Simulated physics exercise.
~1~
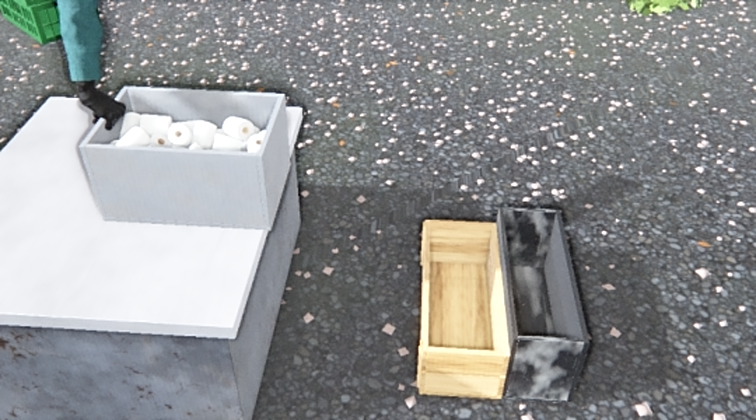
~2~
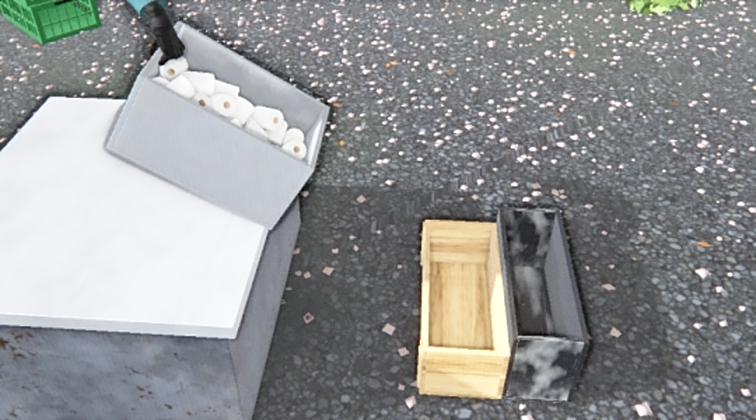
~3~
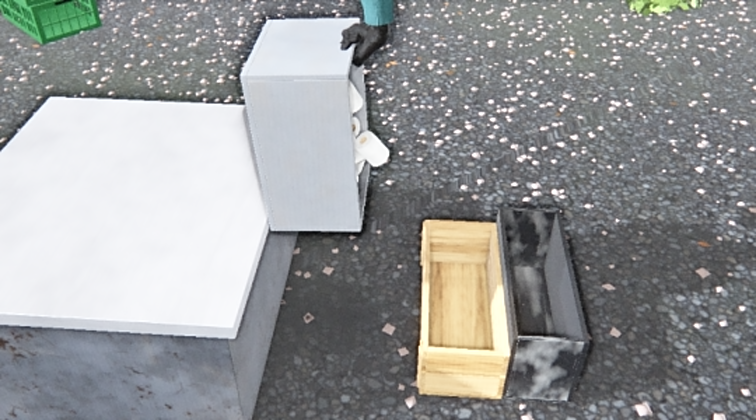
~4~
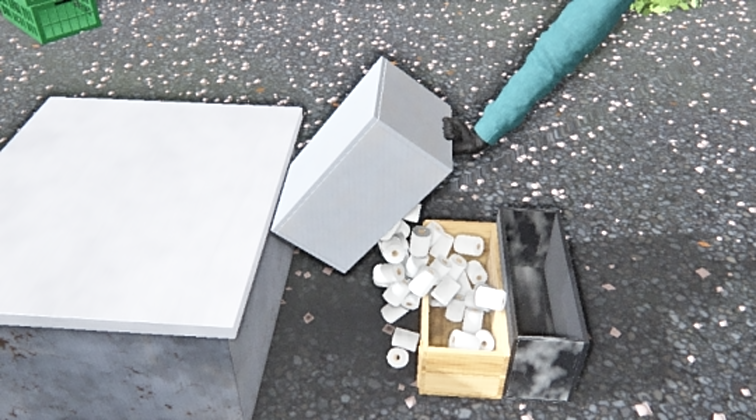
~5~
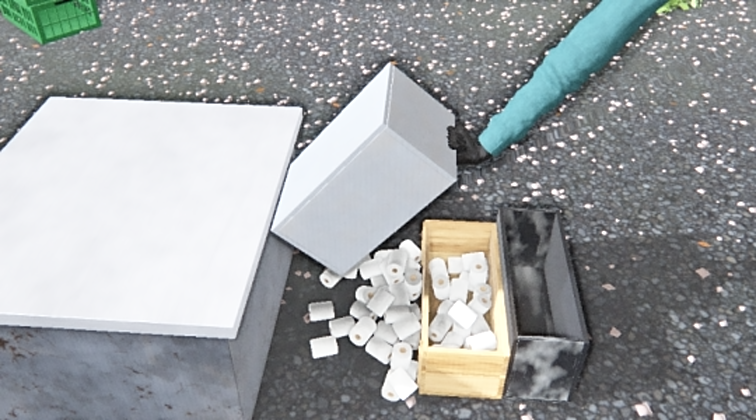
A gloved hand in a teal sleeve tipped a grey box of white paper rolls over the right edge of a bench, spilling many onto the ground and others into the wooden bin, while the black trough beyond stayed empty.
